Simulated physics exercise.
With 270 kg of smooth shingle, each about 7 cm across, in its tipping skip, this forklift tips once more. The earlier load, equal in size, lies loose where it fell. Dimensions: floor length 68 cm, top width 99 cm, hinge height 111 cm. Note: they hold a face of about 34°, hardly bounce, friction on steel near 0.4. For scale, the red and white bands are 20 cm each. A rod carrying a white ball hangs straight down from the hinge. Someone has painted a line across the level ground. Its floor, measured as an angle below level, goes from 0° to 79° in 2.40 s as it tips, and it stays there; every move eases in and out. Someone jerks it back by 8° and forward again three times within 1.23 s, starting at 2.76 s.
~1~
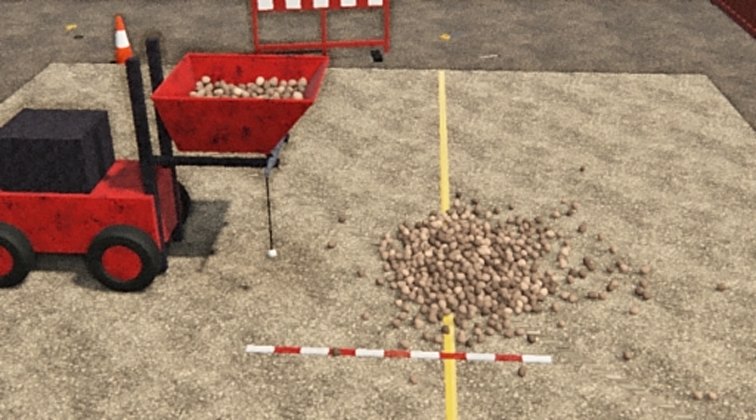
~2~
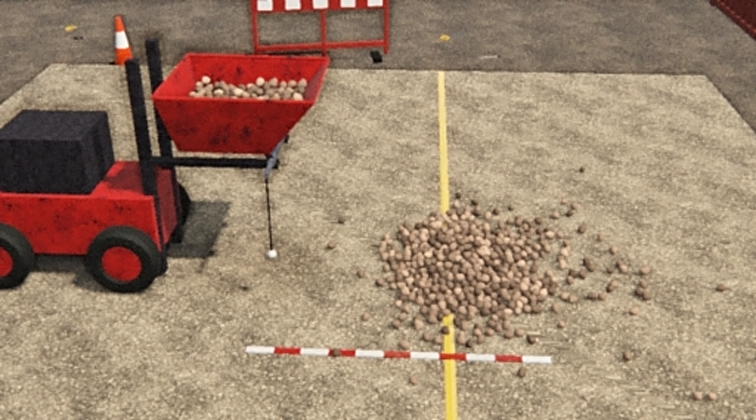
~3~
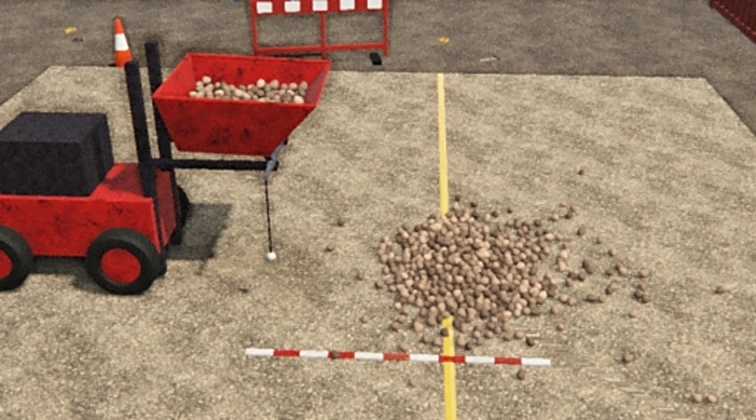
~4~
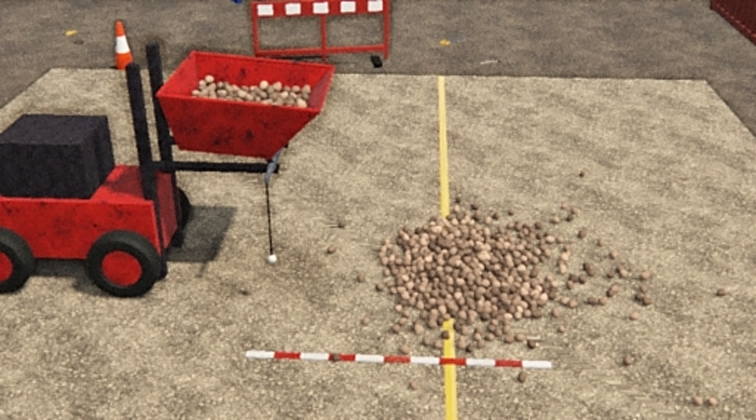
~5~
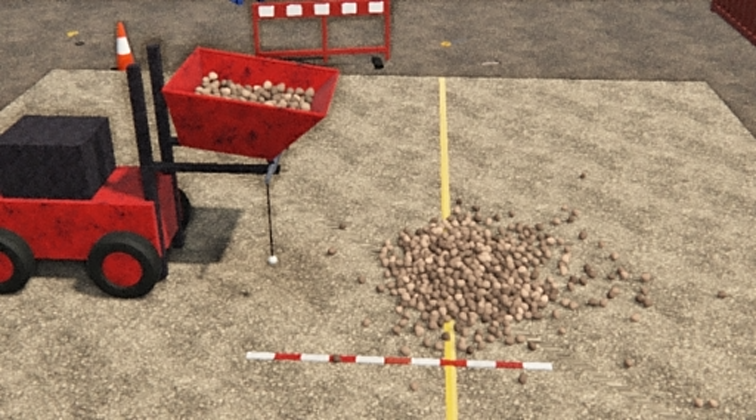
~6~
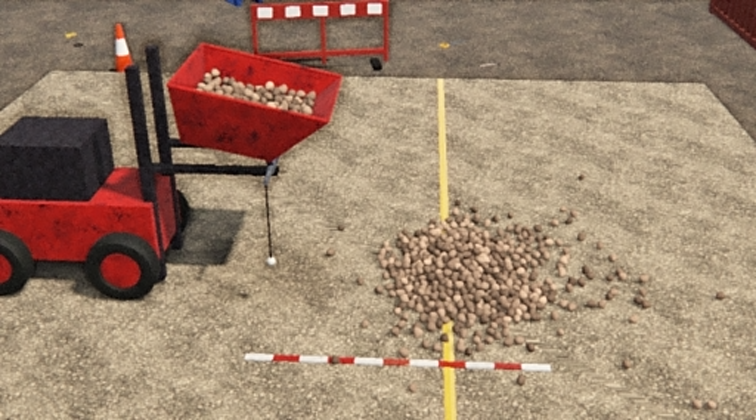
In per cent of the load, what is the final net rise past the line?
It comes to roughly 21 per cent.
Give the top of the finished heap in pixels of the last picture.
I'd put the top near (431, 251).
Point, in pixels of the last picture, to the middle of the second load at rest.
Middle: Approx. (418, 264) px.
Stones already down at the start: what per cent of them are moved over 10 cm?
Some 10 percent, give or take.
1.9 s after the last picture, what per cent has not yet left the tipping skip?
Some 20 %, roughly, is held.
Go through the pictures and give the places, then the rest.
In the first frame, the tipping skip is at 0°, its lip at (313, 102); the top of the load is at (273, 90). The earlier load is highest near (460, 251), 16 cm above ground level, 34 % short of the line, 66 % past the line.
In the second frame, the tipping skip is at 1°, its lip at (314, 103); the top of the load is at (269, 90).
In the third frame, lip at (315, 107), floor tilted 2°, highest stones at (247, 93).
In the fourth frame, lip at (320, 111), floor tilted 5°, highest stones at (216, 92).
In the fifth frame, the tipping skip is at 8°, its lip at (325, 116); the top of the load is at (217, 89).
In the sixth frame, lip at (328, 122), floor tilted 12°, highest stones at (210, 86).
Then, 1.2 s after the last picture the floor is at 67°; in per cent of one load, 100 in the tipping skip, 34 short of the line, 66 past the line; the foremost stones are at (663, 316).
Then, 1.9 s after the last picture the floor is at 79°; in per cent of one load, 20 in the tipping skip, 106 short of the line, 75 past the line; the foremost stones are at (663, 316).
Then, 3.8 s after the last picture the floor is at 79°; in per cent of one load, 0 in the tipping skip, 113 short of the line, 87 past the line; the foremost stones are at (663, 316).
Then, 6.3 s after the last picture the floor is at 79°; in per cent of one load, 0 in the tipping skip, 113 short of the line, 87 past the line; the foremost stones are at (663, 316). Net gain past the line, 21.
